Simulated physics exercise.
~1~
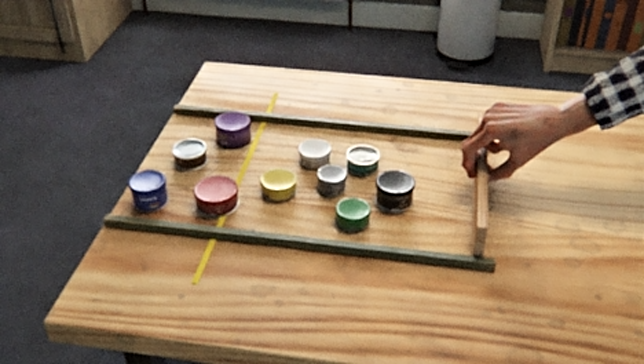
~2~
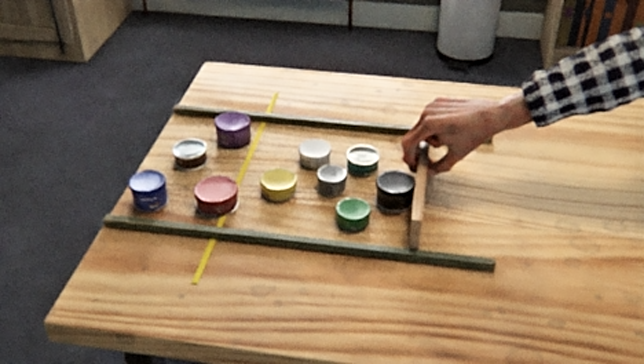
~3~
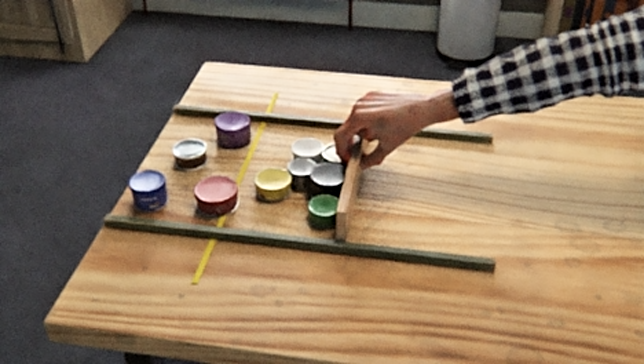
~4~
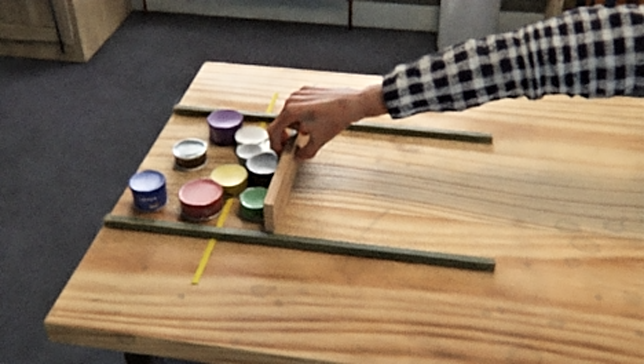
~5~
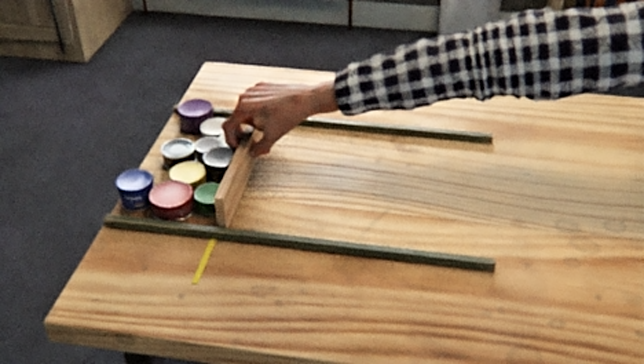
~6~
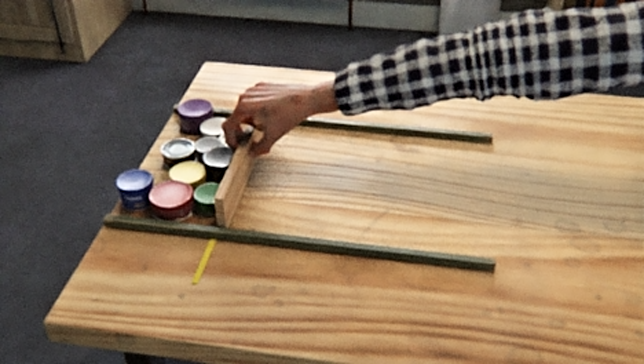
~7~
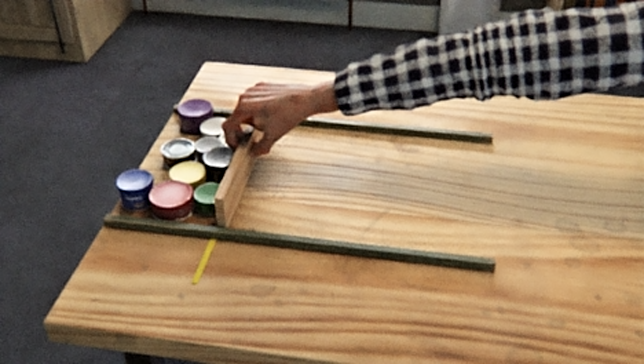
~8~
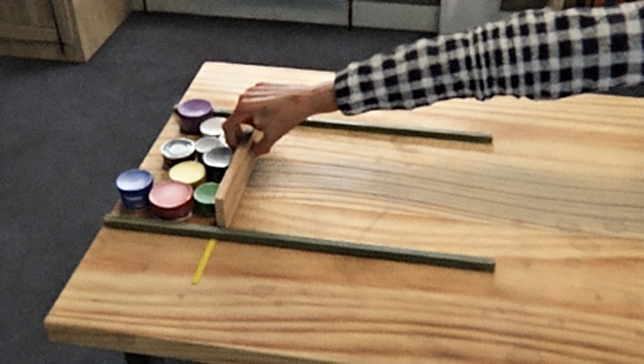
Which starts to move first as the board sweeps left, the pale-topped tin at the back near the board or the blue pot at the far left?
The pale-topped tin at the back near the board starts to move first. The blue pot stays put until the bunched tins are close to the left edge, and only then shifts.
